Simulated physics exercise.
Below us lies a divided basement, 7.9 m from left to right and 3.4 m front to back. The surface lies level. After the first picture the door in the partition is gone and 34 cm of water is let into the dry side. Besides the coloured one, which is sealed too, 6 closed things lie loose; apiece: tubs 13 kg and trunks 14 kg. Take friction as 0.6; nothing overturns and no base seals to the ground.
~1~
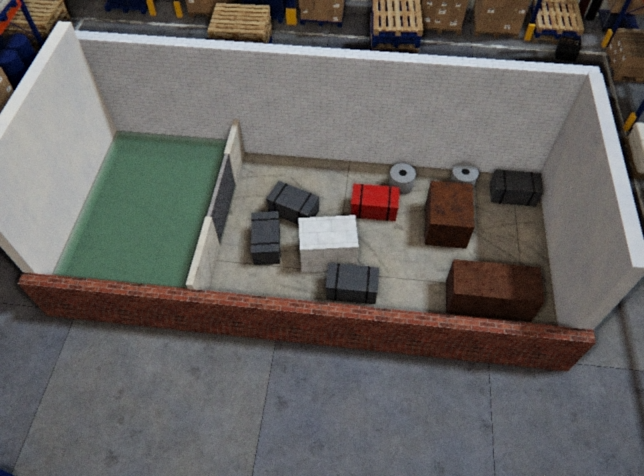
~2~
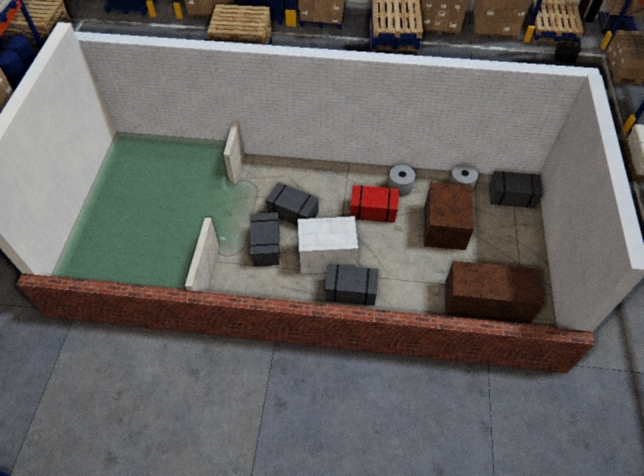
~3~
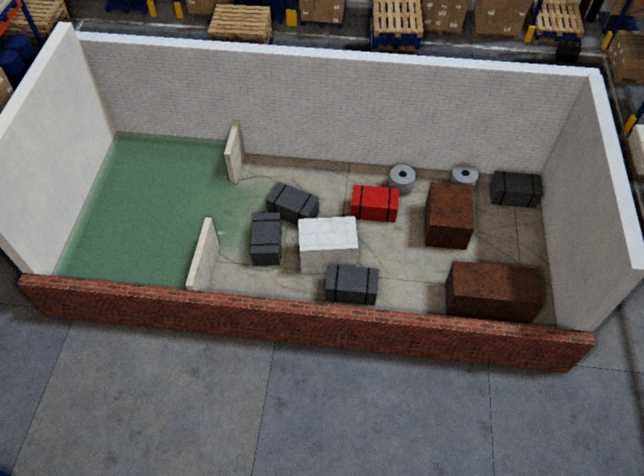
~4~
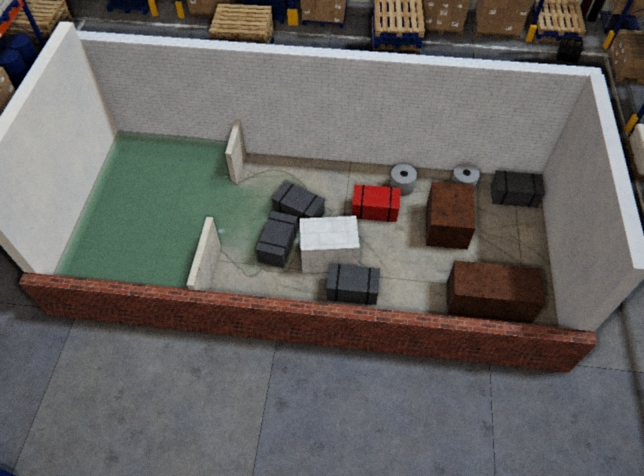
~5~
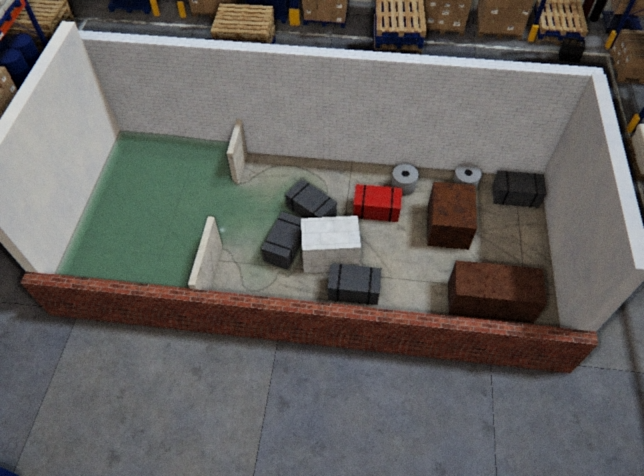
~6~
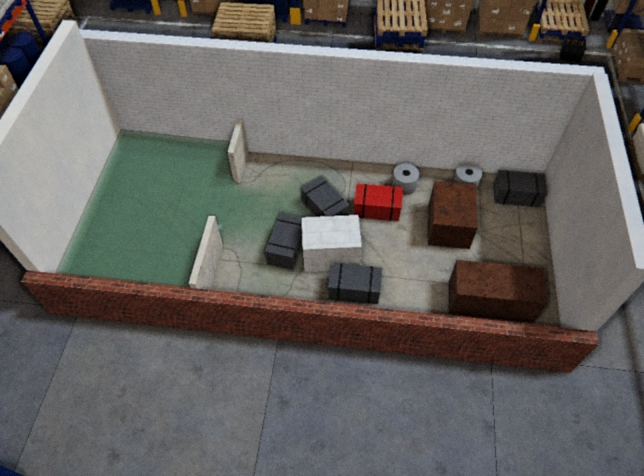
Green water spread slowly through the gap where the partition door had been, reaching onto the dry side, and the two nearest dark grey trunks shifted and turned slightly while the red trunk barely moved.
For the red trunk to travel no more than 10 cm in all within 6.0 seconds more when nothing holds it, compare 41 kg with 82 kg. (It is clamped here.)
For it, only the higher weight holds it.
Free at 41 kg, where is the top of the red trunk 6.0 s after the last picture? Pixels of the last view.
Near (468, 174).
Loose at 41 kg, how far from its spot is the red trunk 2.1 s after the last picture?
Roughly 30 cm.
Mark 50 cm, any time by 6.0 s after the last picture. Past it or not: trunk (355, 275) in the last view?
Answer: Less.
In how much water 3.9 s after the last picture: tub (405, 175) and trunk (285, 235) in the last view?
About 8 and 6 cm.
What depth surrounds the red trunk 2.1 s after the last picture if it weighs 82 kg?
Roughly 10 cm.
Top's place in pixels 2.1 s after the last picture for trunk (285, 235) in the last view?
Around (271, 281).
Then, 0.4 s after the last picture the red trunk would be 1 cm from its start with 41 kg and 0 cm from its start with 82 kg; 1 cm of water round it then.
Then, 2.1 s after the last picture the red trunk would be 29 cm from its start with 41 kg and 0 cm from its start with 82 kg; 10 cm of water round it then.
Then, 3.9 s after the last picture the red trunk would be 77 cm from its start with 41 kg and 0 cm from its start with 82 kg; 10 cm of water round it then.
Then, 6.0 s after the last picture the red trunk would be 165 cm from its start with 41 kg and 0 cm from its start with 82 kg; 11 cm of water round it then.
